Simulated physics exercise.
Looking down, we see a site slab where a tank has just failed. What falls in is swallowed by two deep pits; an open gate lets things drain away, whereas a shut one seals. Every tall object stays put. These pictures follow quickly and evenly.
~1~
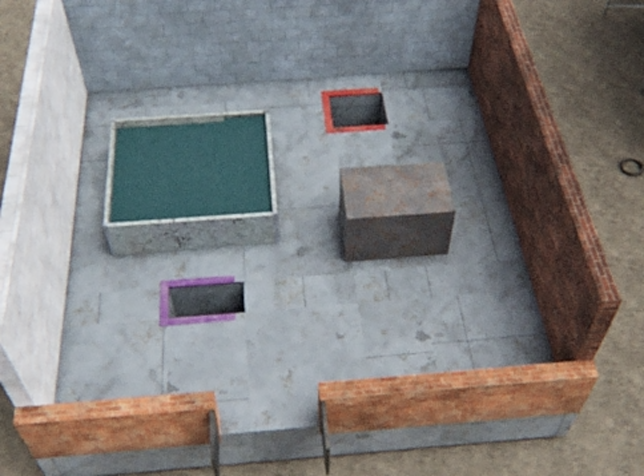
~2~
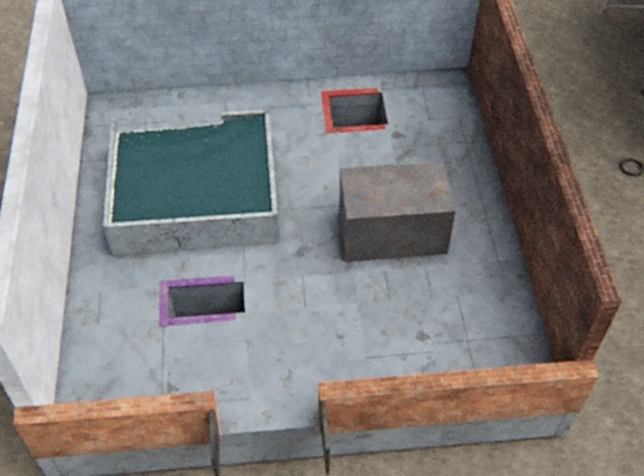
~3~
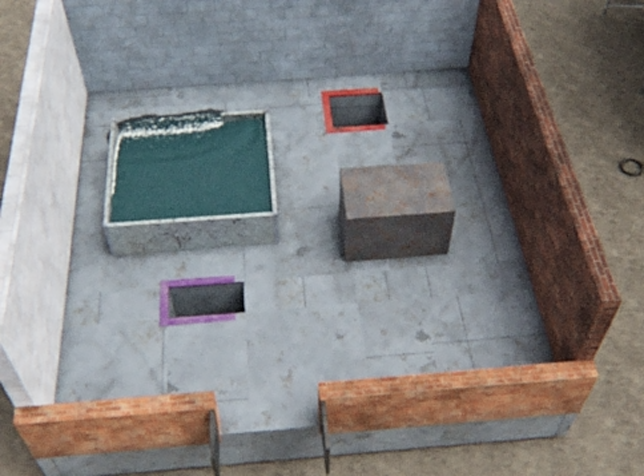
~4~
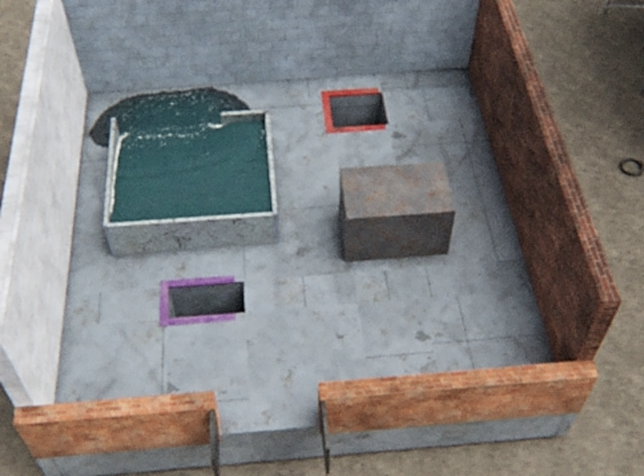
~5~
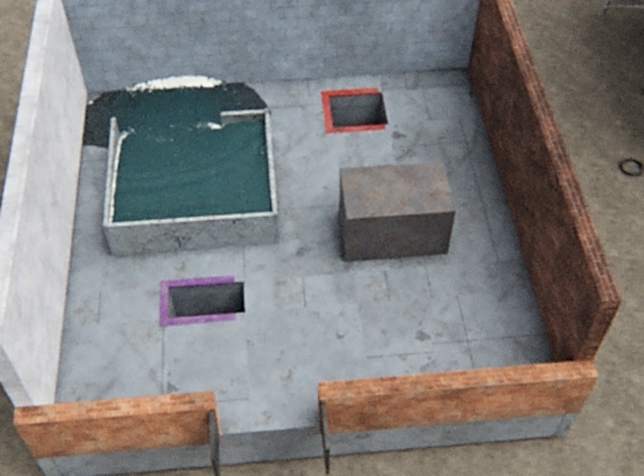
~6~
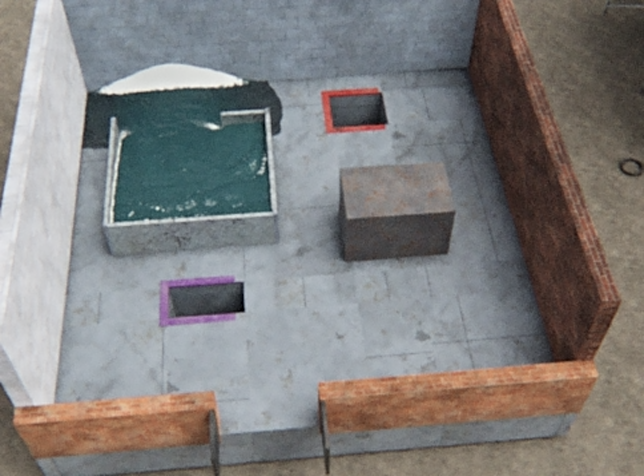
Open tank of dark green water leaking through a gap in its far side, spreading and foaming against the back wall.
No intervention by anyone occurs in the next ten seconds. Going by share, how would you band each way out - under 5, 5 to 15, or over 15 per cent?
One by one: The gate pulls in barely a drop - beneath five per cent. The red pit pulls in a good deal - past fifteen per cent. The purple pit pulls in barely a drop - beneath five per cent.
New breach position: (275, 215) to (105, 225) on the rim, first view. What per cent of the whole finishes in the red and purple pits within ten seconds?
Near enough: Red 0 percent, purple 50 percent.
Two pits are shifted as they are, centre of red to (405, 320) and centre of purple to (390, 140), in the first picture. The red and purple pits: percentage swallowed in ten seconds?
Estimated shares - red: 6 %; purple: 15 %.
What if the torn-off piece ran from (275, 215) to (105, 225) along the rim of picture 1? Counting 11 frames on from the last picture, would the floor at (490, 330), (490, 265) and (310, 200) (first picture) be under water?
So the first one is left untouched, the next left untouched, and the last left untouched.
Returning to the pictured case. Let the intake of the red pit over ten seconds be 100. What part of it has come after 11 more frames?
I make it 5 per cent.
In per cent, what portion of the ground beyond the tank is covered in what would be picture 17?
I'd put it at roughly 25 per cent.
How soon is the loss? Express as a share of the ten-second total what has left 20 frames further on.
It should be close to 25 percent by then.
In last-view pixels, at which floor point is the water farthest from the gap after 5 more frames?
I reckon the front has reached (332, 76) by then.
A moment on, water covers 15 % of the floor; the gate 0 %, the red pit 0 %, the purple pit 0 %.
Next, water covers 25 % of the floor; the gate 0 %, the red pit 1 %, the purple pit 0 %.
Then, water covers 45 % of the floor; the gate 0 %, the red pit 6 %, the purple pit 0 %.
Later, water covers 80 % of the floor; the gate 0 %, the red pit 15 %, the purple pit 0 %.
In the end, water covers 95 % of the floor; the gate 2 %, the red pit 22 %, the purple pit 2 %.
